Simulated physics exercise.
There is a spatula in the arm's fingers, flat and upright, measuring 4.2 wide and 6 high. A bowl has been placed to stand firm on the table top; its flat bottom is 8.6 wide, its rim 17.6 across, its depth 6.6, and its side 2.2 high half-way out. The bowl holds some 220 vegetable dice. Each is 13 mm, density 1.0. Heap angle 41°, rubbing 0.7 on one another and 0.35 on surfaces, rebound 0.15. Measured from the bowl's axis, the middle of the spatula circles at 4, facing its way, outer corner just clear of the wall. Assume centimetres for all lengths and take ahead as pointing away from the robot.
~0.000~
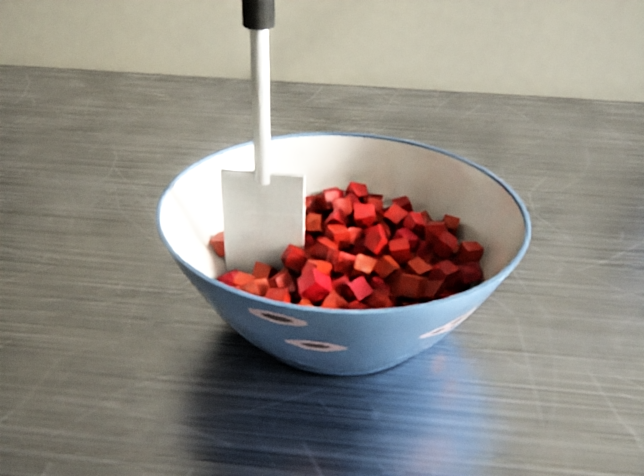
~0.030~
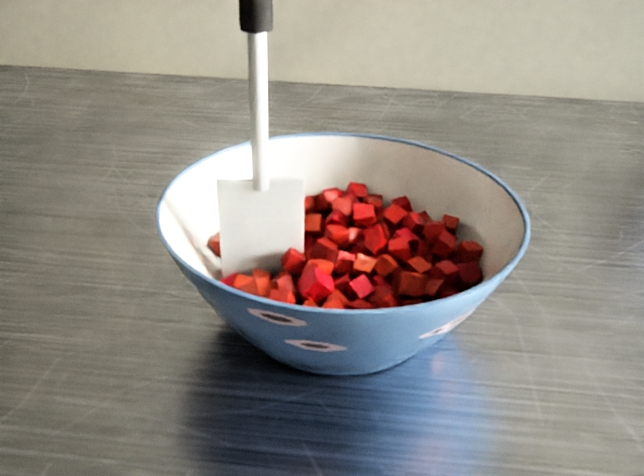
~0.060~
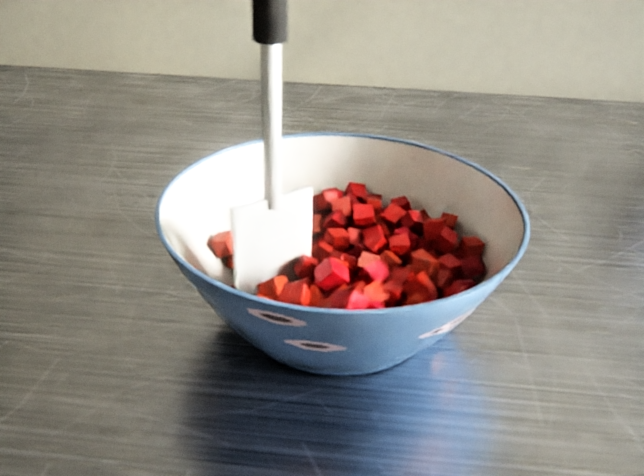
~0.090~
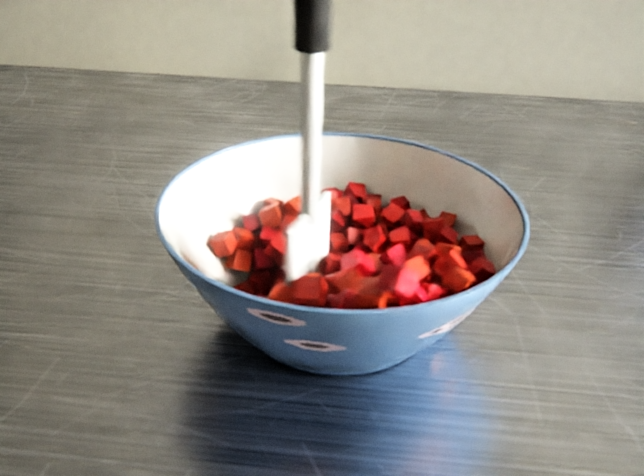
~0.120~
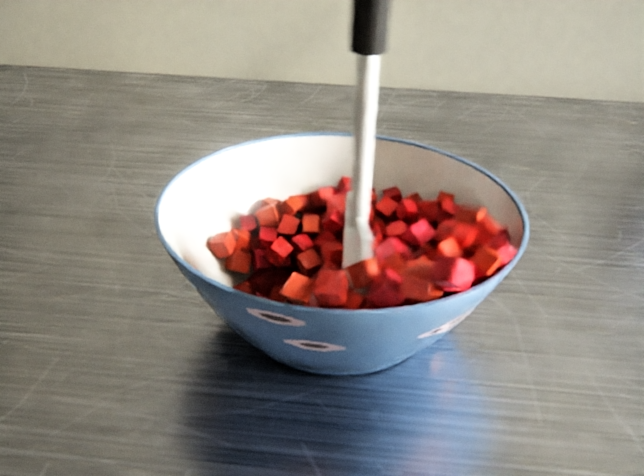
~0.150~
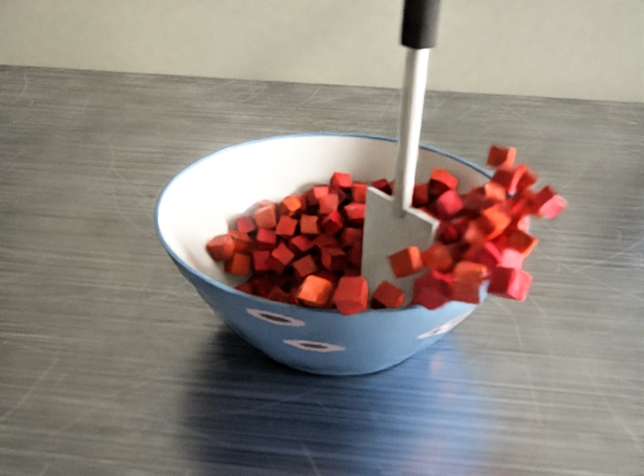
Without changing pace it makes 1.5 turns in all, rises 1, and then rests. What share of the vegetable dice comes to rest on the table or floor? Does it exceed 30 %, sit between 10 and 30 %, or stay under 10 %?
It exceeds 30 %.
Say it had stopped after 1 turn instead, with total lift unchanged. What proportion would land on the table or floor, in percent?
Roughly 40 percent would end up there.
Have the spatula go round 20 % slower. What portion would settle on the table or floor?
35 %.
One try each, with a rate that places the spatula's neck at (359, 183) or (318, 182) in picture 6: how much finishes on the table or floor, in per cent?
Some 40 and 25 per cent respectively.
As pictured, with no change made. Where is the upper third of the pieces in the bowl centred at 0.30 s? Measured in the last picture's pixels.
The upper third is centred close to (285, 156).
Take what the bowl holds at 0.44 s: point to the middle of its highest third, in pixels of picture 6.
About (355, 292).
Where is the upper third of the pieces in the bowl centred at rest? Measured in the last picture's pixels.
About (390, 213).
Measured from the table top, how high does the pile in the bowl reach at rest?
The peak stands near 6.0 centimetres up.
By 0.30 s, 289° round, highest piece 10 above the table; 169 in the bowl, 12 on the table or floor, 43 in flight or on the tool.
By 0.44 s, 82° round, highest piece 9 above the table; 137 in the bowl, 70 on the table or floor, 17 in flight or on the tool.
By 0.72 s, 180° round, highest piece 6 above the table; 115 in the bowl, 109 on the table or floor.
By 1.42 s, 180° round, highest piece 6 above the table; 115 in the bowl, 109 on the table or floor.
Final count, 115 in the bowl, 109 on the table or floor. That is 49 % on the table or floor.
